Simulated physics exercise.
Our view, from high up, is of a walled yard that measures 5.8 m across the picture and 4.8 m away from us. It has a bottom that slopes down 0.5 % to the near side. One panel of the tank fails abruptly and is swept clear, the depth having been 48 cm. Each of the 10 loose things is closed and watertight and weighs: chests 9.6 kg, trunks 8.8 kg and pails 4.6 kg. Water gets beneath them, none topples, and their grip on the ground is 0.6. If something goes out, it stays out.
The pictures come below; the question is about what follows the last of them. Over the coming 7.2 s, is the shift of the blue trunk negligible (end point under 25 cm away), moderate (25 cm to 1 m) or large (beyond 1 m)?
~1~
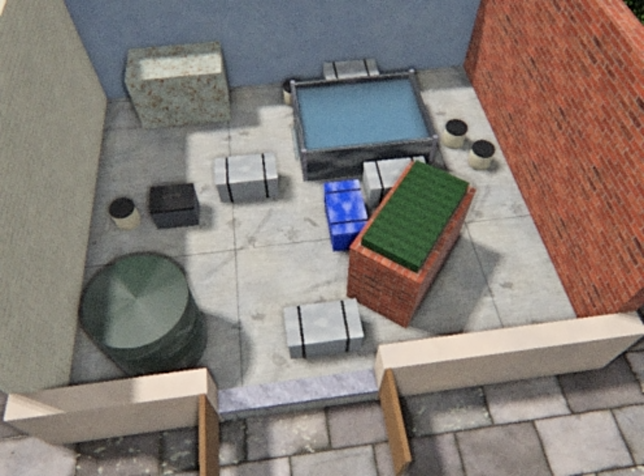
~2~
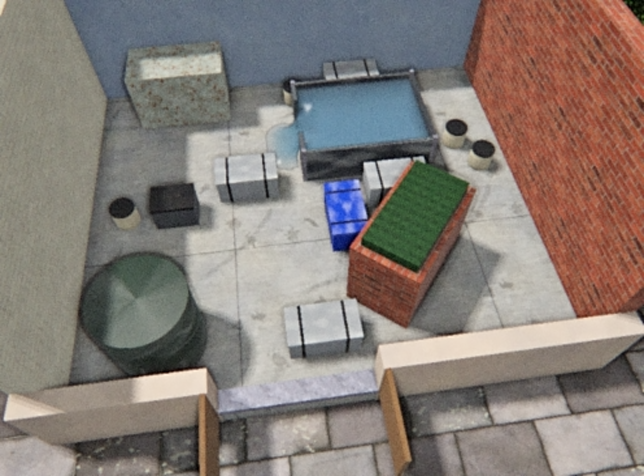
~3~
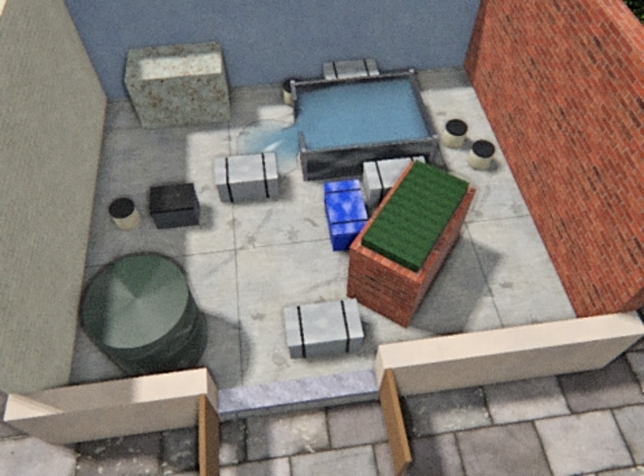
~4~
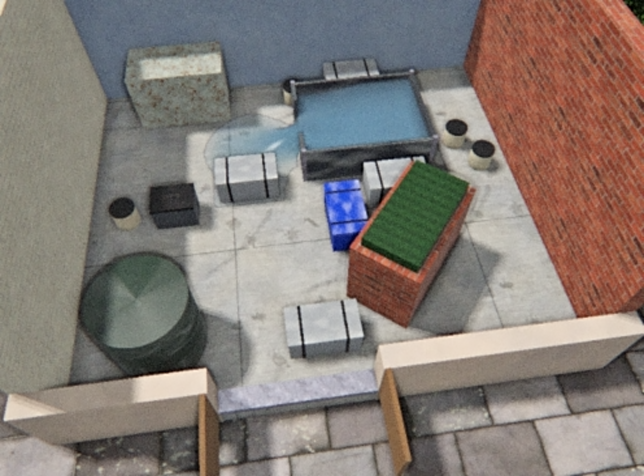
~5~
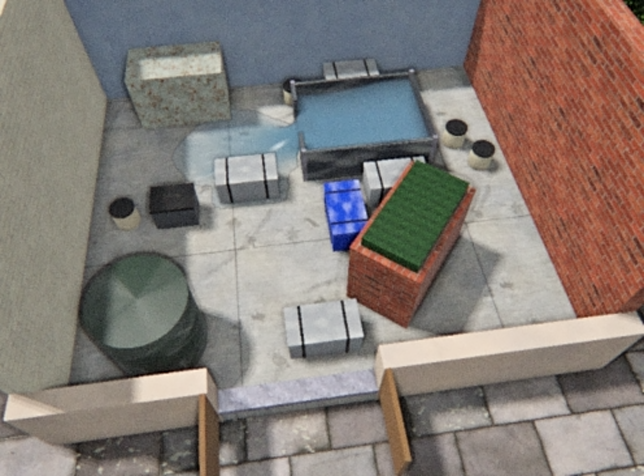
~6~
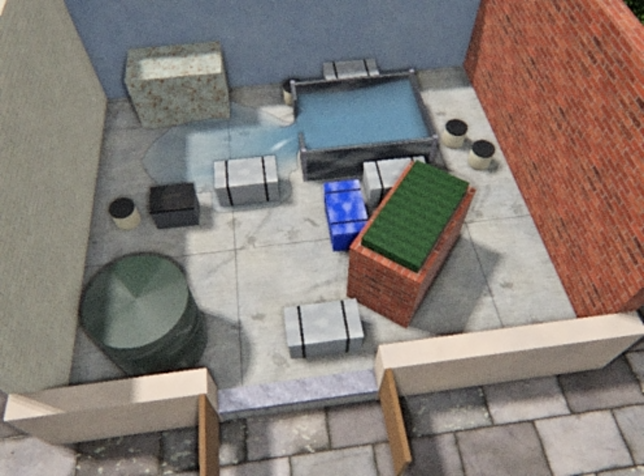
Negligible.
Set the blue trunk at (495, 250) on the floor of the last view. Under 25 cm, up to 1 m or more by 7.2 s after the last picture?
From that spot, it remains nearly still.
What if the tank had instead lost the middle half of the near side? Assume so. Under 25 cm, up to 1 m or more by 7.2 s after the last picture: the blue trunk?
Had it gone that way, the blue trunk would be borne far.
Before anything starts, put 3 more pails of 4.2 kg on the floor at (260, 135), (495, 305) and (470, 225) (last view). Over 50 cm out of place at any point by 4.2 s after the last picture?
In order: Above it, below it, below it.
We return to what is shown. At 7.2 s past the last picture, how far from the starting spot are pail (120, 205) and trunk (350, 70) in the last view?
First 200 cm, then 5 cm.
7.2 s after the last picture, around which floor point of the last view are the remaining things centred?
(325, 209).
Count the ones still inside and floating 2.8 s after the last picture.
Total: 2.
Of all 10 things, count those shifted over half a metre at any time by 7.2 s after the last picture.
Answer: 4.
Then, 0.9 s after the last picture the blue trunk is near (346, 206), 0.0 m from its start, aground; 0 of 10 are out; 0 afloat.
Then, 2.8 s after the last picture the blue trunk is near (346, 206), 0.0 m from its start, aground; 0 of 10 are out; 2 afloat.
Then, 4.8 s after the last picture the blue trunk is near (346, 206), 0.0 m from its start, aground; 0 of 10 are out; 2 afloat.
Then, 7.2 s after the last picture the blue trunk is near (347, 204), 0.0 m from its start, aground; 0 of 10 are out; 4 afloat.
